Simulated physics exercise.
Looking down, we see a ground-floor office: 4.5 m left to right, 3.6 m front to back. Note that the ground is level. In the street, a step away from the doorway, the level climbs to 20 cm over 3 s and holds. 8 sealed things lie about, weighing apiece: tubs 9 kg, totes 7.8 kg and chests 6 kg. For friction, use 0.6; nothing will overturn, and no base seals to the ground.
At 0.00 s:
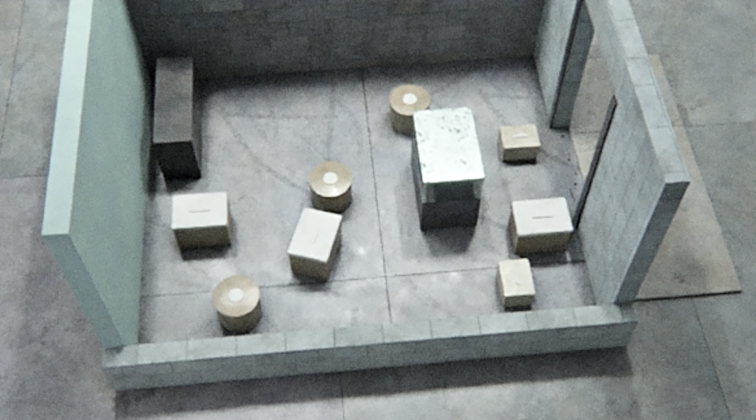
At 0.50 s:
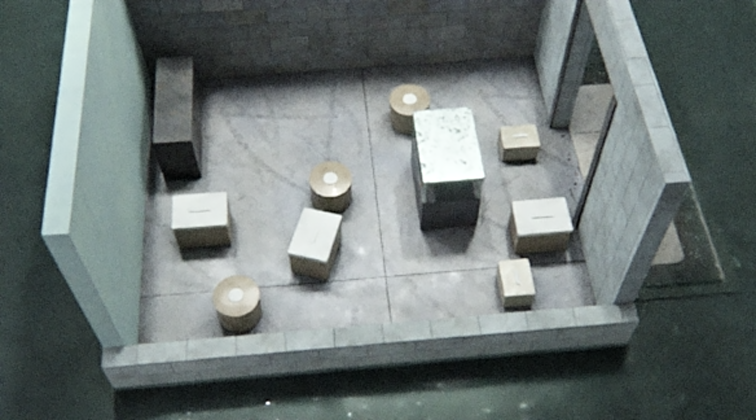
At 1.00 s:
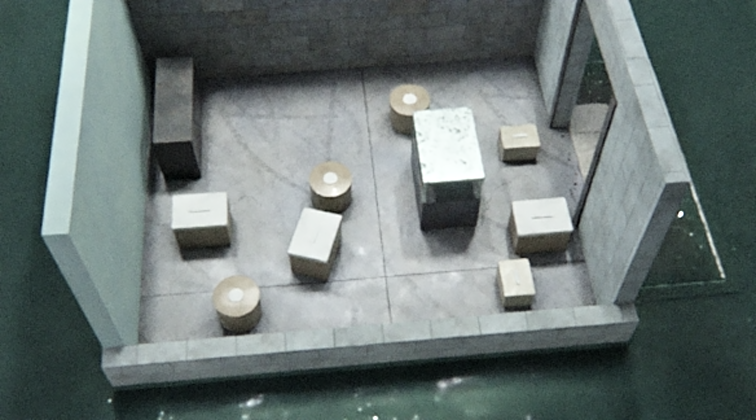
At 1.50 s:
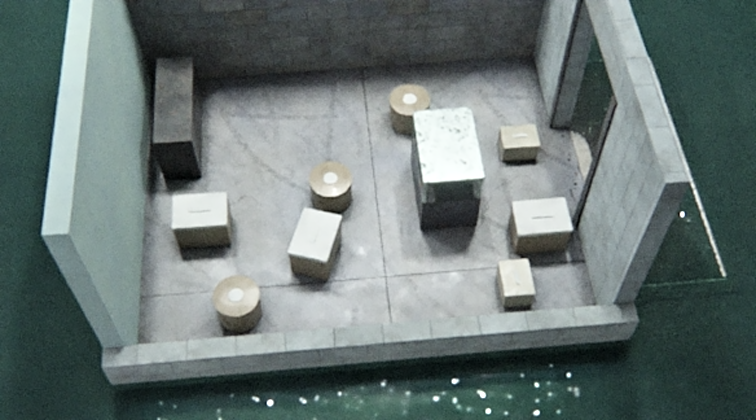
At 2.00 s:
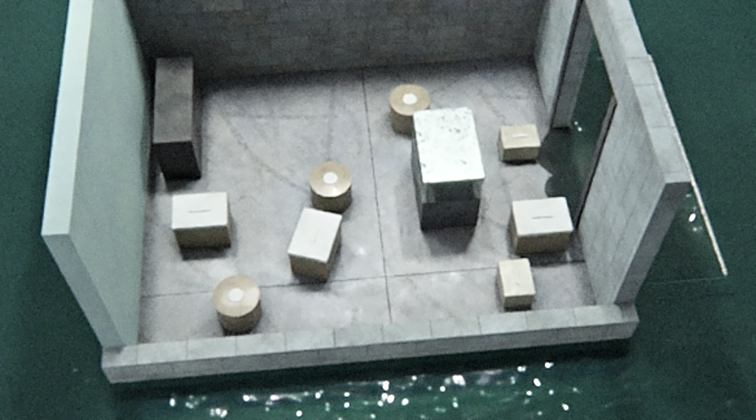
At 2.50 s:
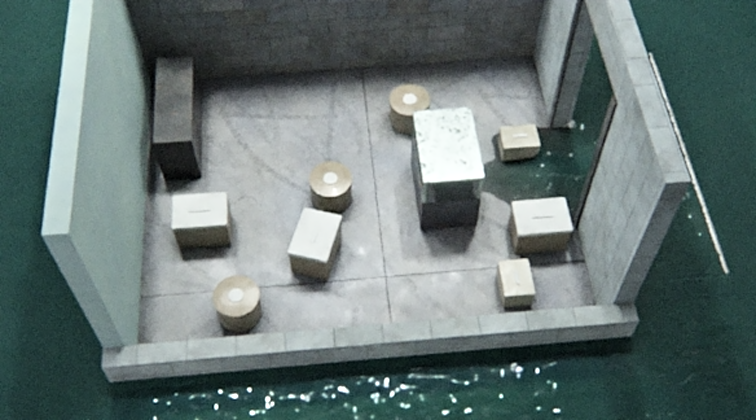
Dark green water surrounds the walled room, then spreads through the doorway across the floor.
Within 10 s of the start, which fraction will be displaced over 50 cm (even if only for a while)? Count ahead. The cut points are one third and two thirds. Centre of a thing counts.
It ends up in the central band.
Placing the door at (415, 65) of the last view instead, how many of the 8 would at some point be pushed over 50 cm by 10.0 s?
Result: 8 of them.
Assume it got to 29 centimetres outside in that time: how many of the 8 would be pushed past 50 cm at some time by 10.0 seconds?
That would make 8 of them.
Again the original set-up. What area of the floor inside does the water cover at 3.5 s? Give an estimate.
Wet area: Approx. 3.0 m2.
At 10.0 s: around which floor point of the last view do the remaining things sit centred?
It works out to somewhere near (316, 220) on the floor.
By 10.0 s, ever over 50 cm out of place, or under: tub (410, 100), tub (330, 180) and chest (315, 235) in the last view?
Taking them in that order, the first is beyond the limit, the second within the limit and the third within the limit.
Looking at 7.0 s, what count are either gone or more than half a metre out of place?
By my reckoning, 2.
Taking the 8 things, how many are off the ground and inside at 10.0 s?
7 of them.
After 3.5 s 0 of 8 are over 50 cm from their spots; 0 afloat.
After 4.5 s 1 of 8 are over 50 cm from their spots; 0 afloat.
After 7.0 s 2 of 8 are over 50 cm from their spots; 3 afloat.
After 10.0 s 5 of 8 are over 50 cm from their spots, and 5 have been at some point; 7 afloat.
